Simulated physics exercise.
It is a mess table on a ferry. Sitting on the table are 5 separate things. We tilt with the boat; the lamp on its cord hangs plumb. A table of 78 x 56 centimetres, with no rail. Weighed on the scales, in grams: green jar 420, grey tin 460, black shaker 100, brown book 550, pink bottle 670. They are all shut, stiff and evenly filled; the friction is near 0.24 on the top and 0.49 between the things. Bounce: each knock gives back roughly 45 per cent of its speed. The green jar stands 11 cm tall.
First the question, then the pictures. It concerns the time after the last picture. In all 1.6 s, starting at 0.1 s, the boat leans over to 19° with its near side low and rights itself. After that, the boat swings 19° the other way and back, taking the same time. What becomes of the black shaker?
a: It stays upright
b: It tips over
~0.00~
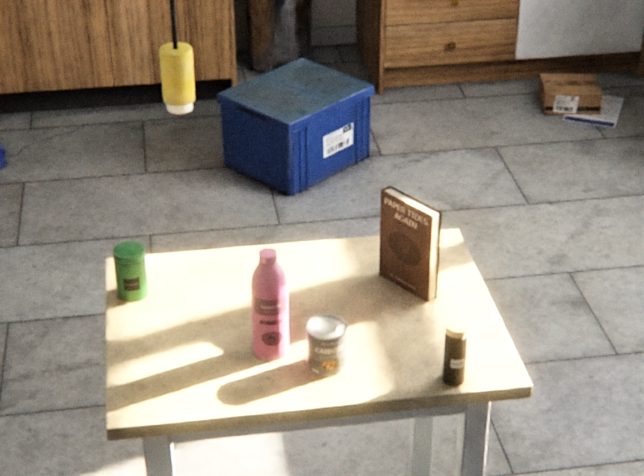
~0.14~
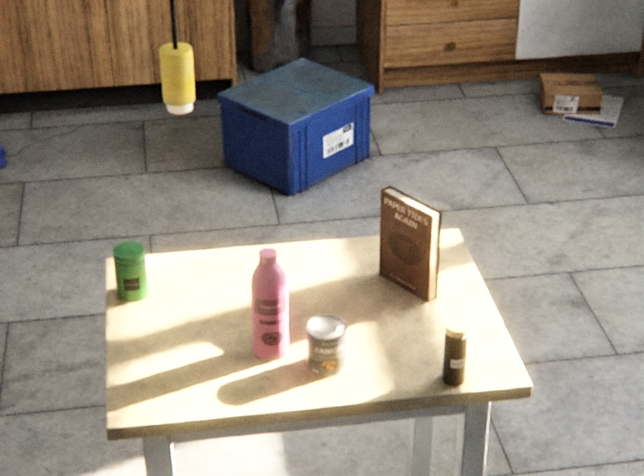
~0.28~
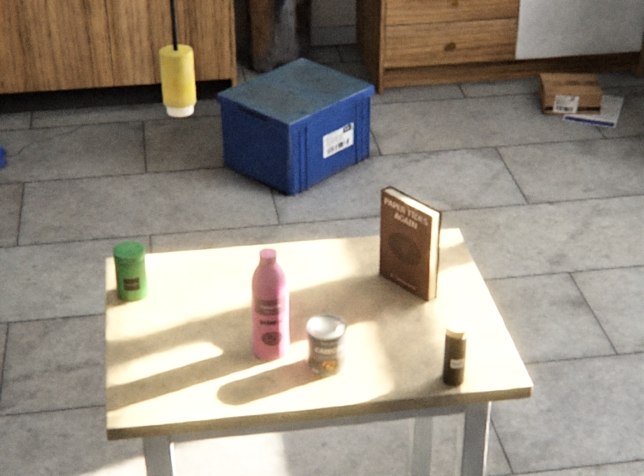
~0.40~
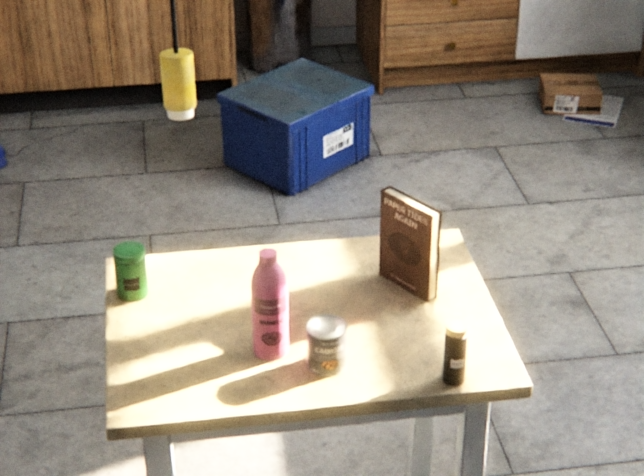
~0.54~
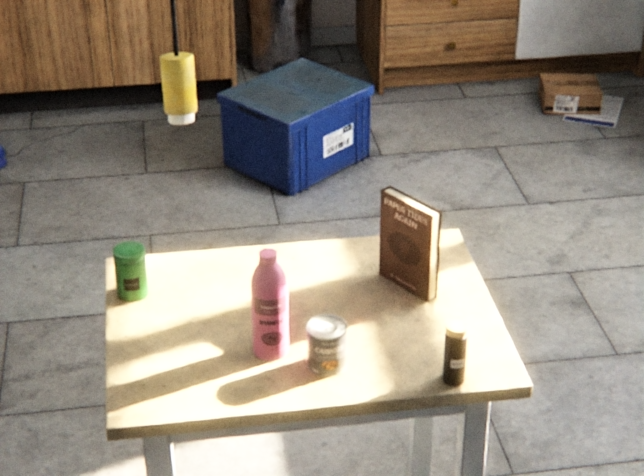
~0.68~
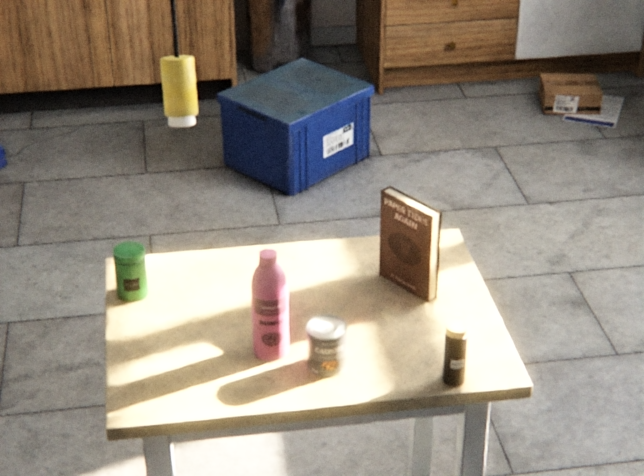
The answer is b.
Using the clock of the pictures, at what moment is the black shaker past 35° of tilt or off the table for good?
Roughly at the 1.0 s mark.
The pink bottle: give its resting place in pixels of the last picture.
Near (257, 457).
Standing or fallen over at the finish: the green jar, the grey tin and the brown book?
Outcome noted - the green jar survives without falling, the grey tin ends up fallen, the brown book ends up fallen.
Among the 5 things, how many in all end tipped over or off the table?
I get 4.
Around 1.48 s, heel 3°, near side down; grey tin, black shaker and pink bottle now off the table; brown book on its side; green jar shifted 19 cm.
Around 1.98 s, heel 5°, far side down; brown book on its side; green jar shifted 19 cm.
Finally (3.8 s), off the table and tipped over, grey tin, black shaker and pink bottle; on their side or leaning hard on the table, brown book; green jar still in place (within 5 cm).
